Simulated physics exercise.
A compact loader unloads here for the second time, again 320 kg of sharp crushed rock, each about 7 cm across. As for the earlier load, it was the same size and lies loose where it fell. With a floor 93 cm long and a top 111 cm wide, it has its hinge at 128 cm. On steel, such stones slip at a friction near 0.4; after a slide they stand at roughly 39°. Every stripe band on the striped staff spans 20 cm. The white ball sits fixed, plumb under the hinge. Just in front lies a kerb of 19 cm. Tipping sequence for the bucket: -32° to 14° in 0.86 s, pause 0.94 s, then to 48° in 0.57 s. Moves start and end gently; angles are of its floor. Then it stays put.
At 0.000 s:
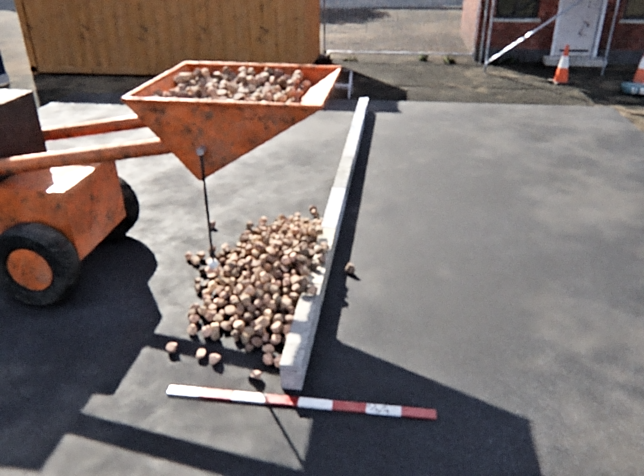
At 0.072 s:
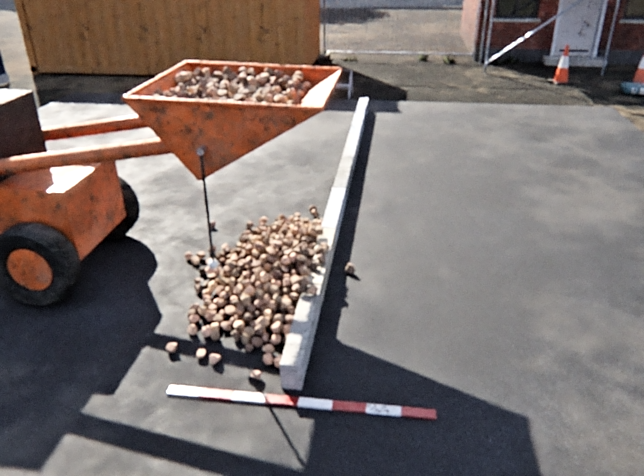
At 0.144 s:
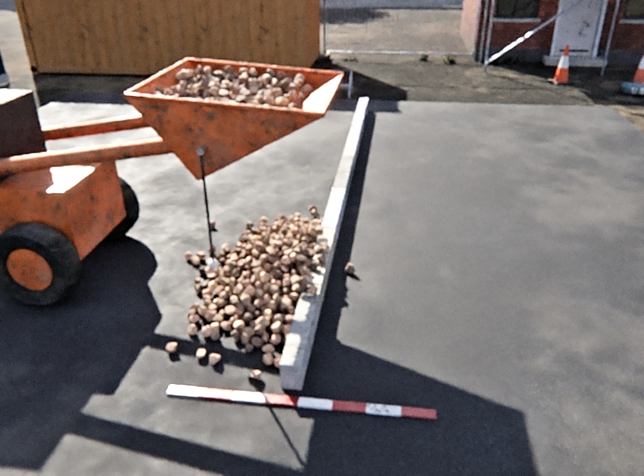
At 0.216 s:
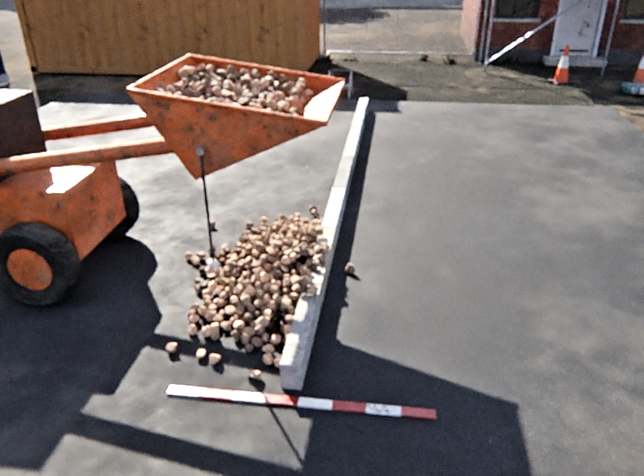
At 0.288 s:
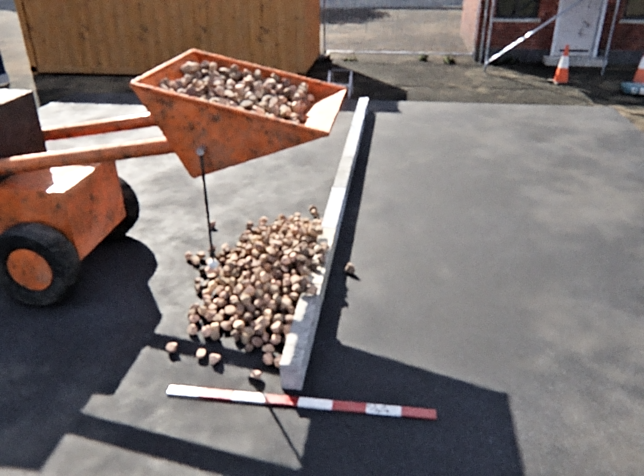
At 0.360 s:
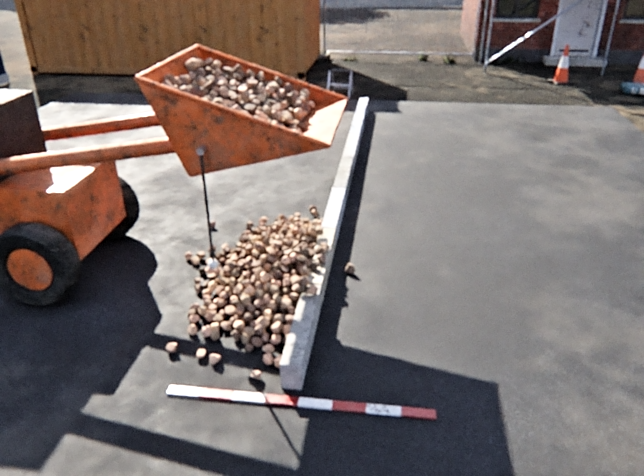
The orange bucket full of stones slowly tilts, its right end lowering above the stone pile.
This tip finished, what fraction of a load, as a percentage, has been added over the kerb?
About 78 per cent of a load.
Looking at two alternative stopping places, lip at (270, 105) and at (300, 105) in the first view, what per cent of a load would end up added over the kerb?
The first would add some 20 per cent and the second some 50 per cent.
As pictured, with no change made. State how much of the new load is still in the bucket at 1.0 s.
It holds some 100 percent.
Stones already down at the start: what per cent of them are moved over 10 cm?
Close to 0 per cent.
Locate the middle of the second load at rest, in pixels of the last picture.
Their middle rests near (355, 273).
After 0.6 s the floor is at 7°; in per cent of one load, 100 in the bucket, 100 on this side of the kerb; the foremost stones are at (322, 263).
After 1.0 s the floor is at 14°; in per cent of one load, 100 in the bucket, 100 on this side of the kerb; the foremost stones are at (324, 246).
After 2.8 s the floor is at 48°; in per cent of one load, 5 in the bucket, 137 on this side of the kerb, 58 over the kerb; the foremost stones are at (405, 280).
After 5.4 s the floor is at 48°; in per cent of one load, 0 in the bucket, 122 on this side of the kerb, 78 over the kerb; the foremost stones are at (484, 293). Net gain over the kerb, 78.
